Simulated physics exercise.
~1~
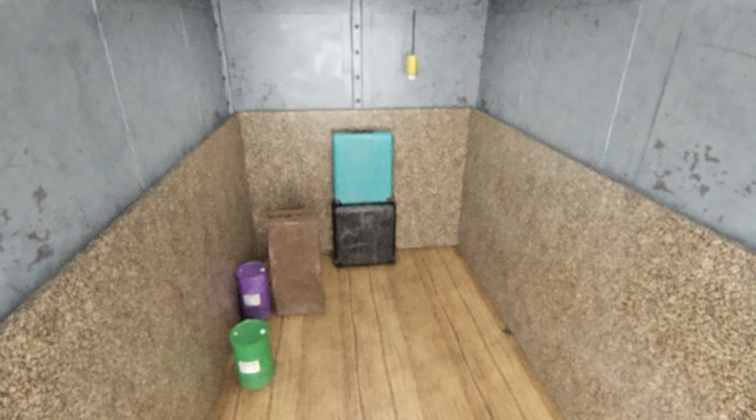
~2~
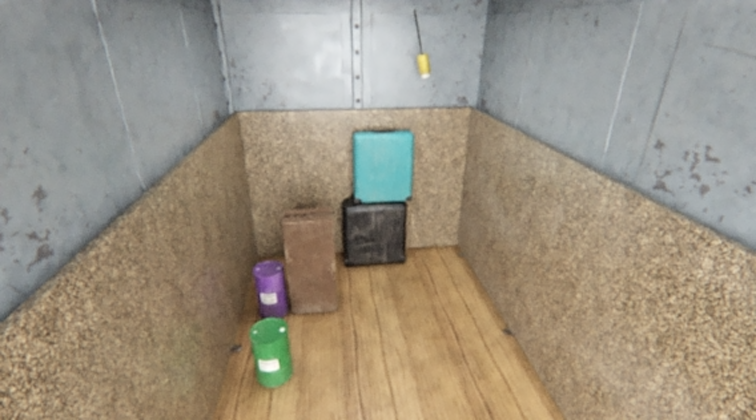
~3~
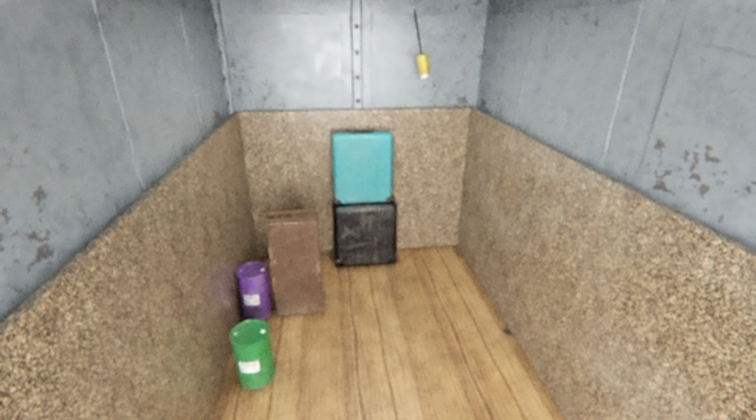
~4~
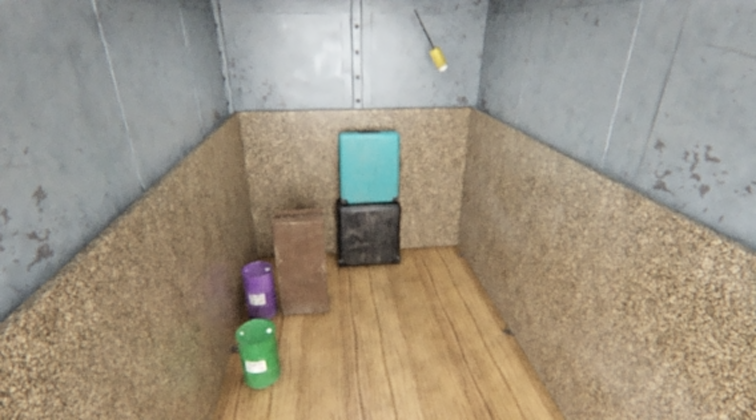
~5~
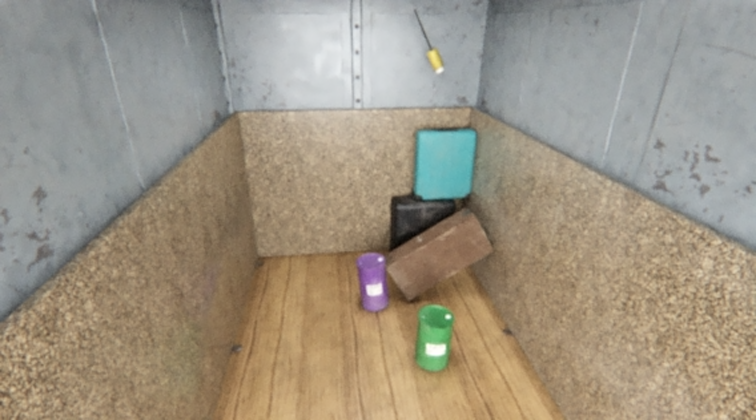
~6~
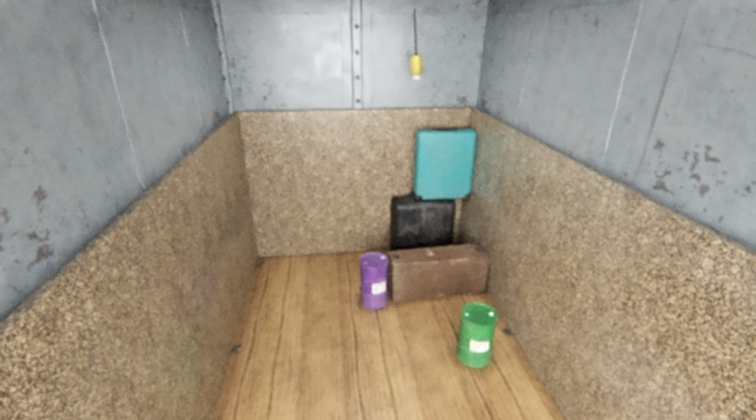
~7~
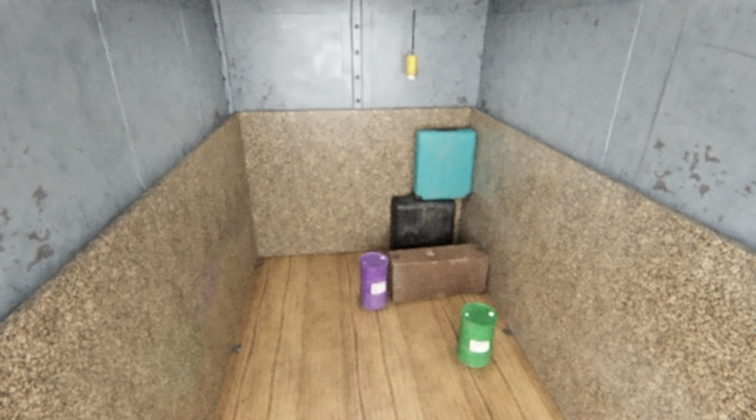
In this clip, two canisters, a brown box and stacked black and turquoise cases shift slightly right, left and right again in a van's load bay as a lamp swings, then slide farther right; the box tips onto its side while the others stay upright.
